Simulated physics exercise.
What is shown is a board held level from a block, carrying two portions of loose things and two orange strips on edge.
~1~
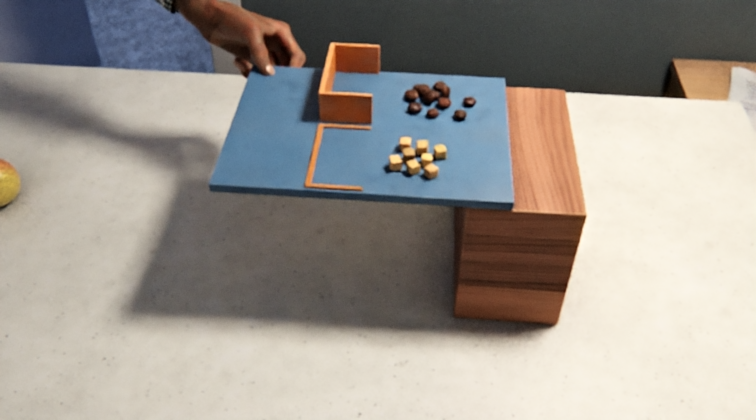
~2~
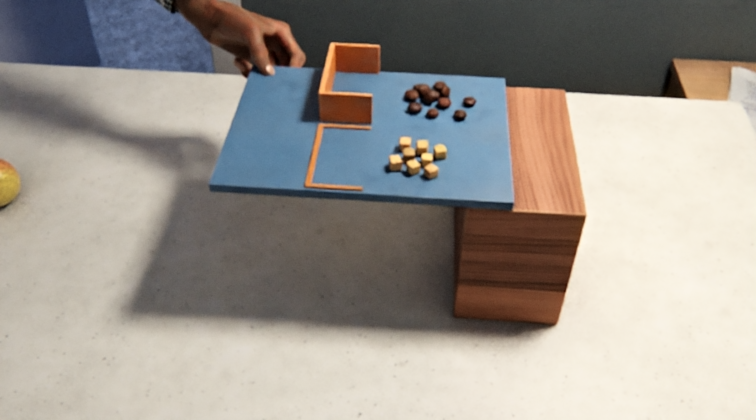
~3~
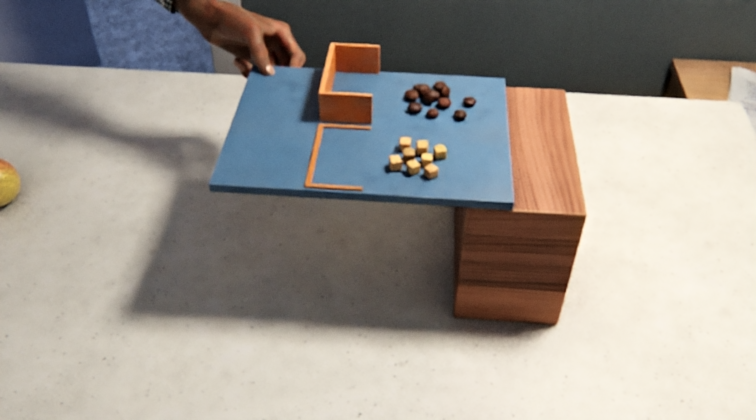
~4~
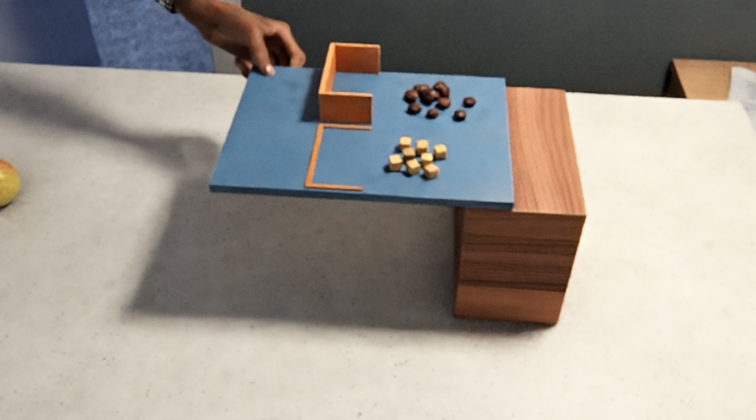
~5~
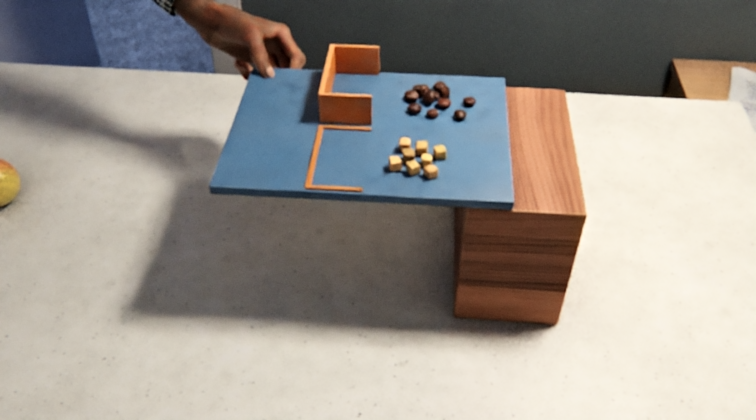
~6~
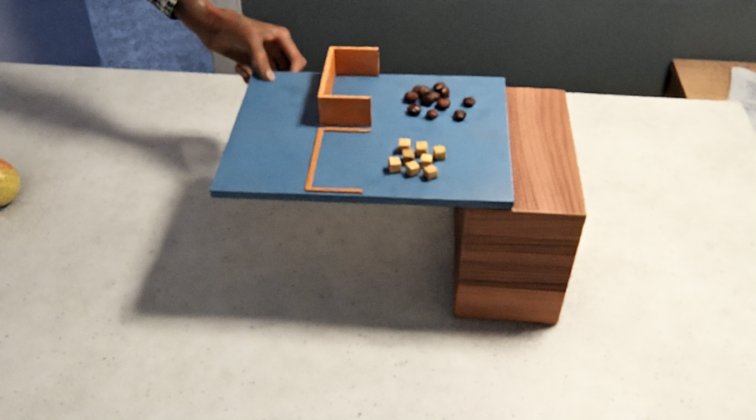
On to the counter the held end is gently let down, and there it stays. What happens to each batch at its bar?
The nearer batch clears the bar. The farther batch is held back.
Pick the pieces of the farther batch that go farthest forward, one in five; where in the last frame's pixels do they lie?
Stop point: Around (362, 151) px.
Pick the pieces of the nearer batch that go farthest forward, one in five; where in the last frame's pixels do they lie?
It stops around (113, 276) in the final picture.
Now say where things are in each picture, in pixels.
Held end of the board at (220, 183), level; block at (511, 201), tall, over half the board's length; nearer batch at (409, 156), a few small wooden cubes; farther batch at (434, 95), a few flat chocolate drops; nearer bar at (315, 154), much lower than a piece; farther bar at (328, 81), taller than the pieces, in the first frame.
Held end of the board at (220, 183), level; farther batch at (434, 95), in the second frame.
Held end of the board at (220, 183), level; nearer batch at (409, 156), in the third frame.
Held end of the board at (220, 183), level; farther batch at (434, 95), in the fourth frame.
Held end of the board at (220, 185), down by 1°; nearer batch at (409, 156), in the fifth frame.
Held end of the board at (221, 189), down by 2°; block at (511, 201); nearer batch at (408, 157), not moving; farther batch at (434, 96), not moving; nearer bar at (315, 158); farther bar at (327, 85), in the sixth frame.
Then, 0.60 s after the last picture, board sloping at 17°; nearer batch where it was; farther batch where it was.
Then, 1.23 s after the last picture, board sloping at 34°; nearer batch about half past its bar; farther batch has reached its bar.
Then, 1.99 s after the last picture, board resting at 42°; nearer batch all past its bar; farther batch has reached its bar.
At rest, board resting at 42°; nearer batch all past its bar; farther batch gathered behind its bar.
